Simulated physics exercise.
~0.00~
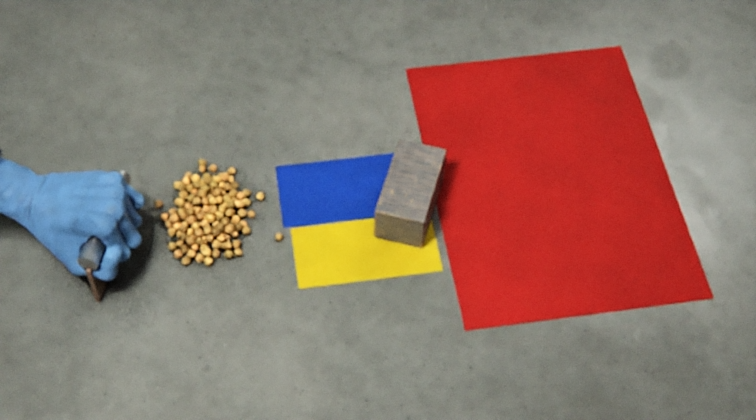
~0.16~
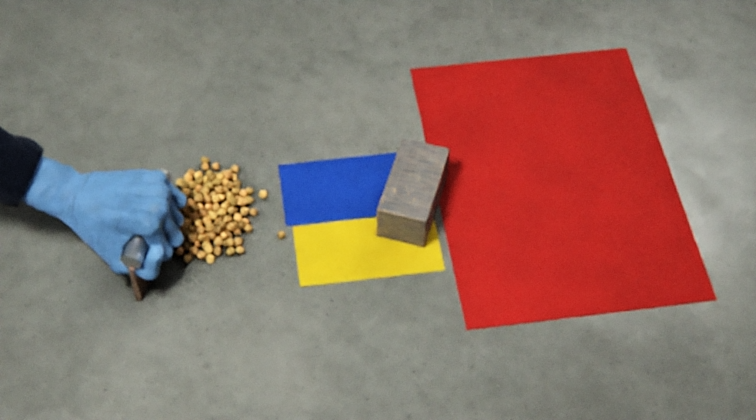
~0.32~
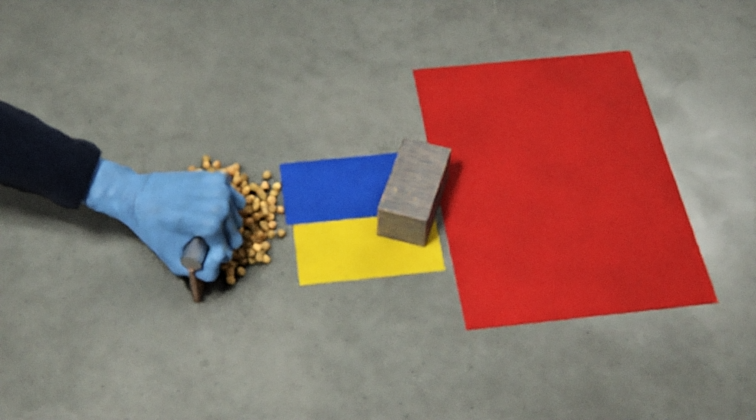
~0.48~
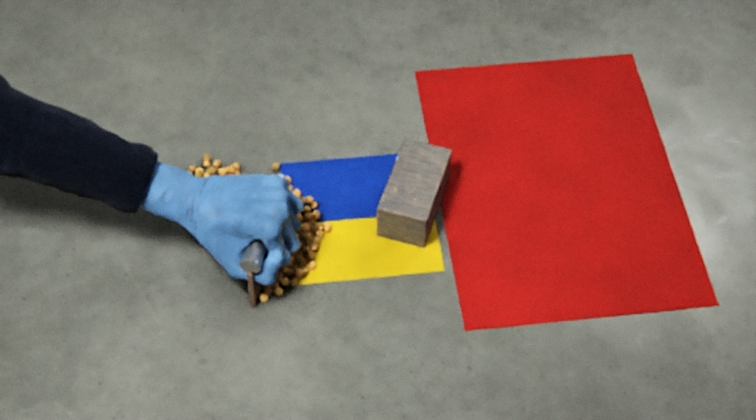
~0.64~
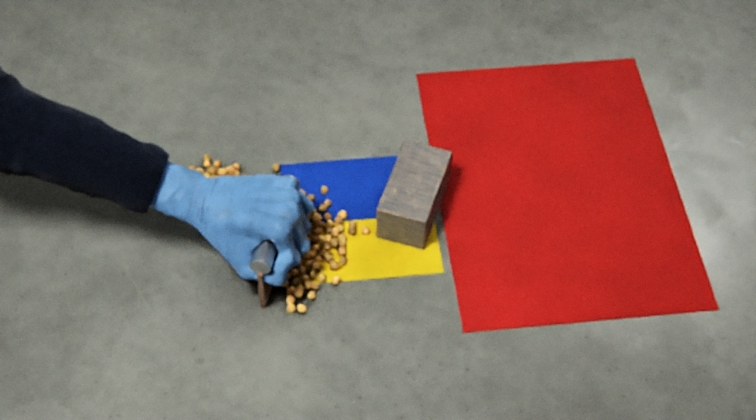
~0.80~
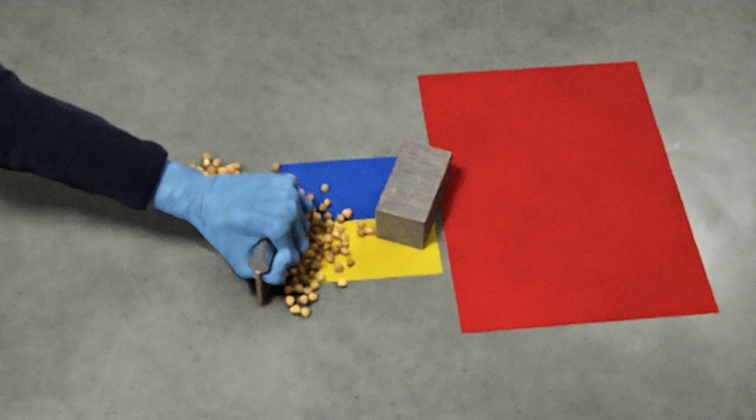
A blue-gloved hand in a dark sleeve holds a scraper at the left of a loose heap of dried chickpeas on a grey floor. It pushes right into the heap, bunching the pieces ahead of it while a few stay behind. The chickpeas slide onto the near edge of a blue mat and a yellow mat, where a grey block sits farther along. The hand then halts, and some pieces scatter forward toward the block. At the end many lie on the yellow mat, fewer on the blue, most on bare floor, and none on the large red mat.
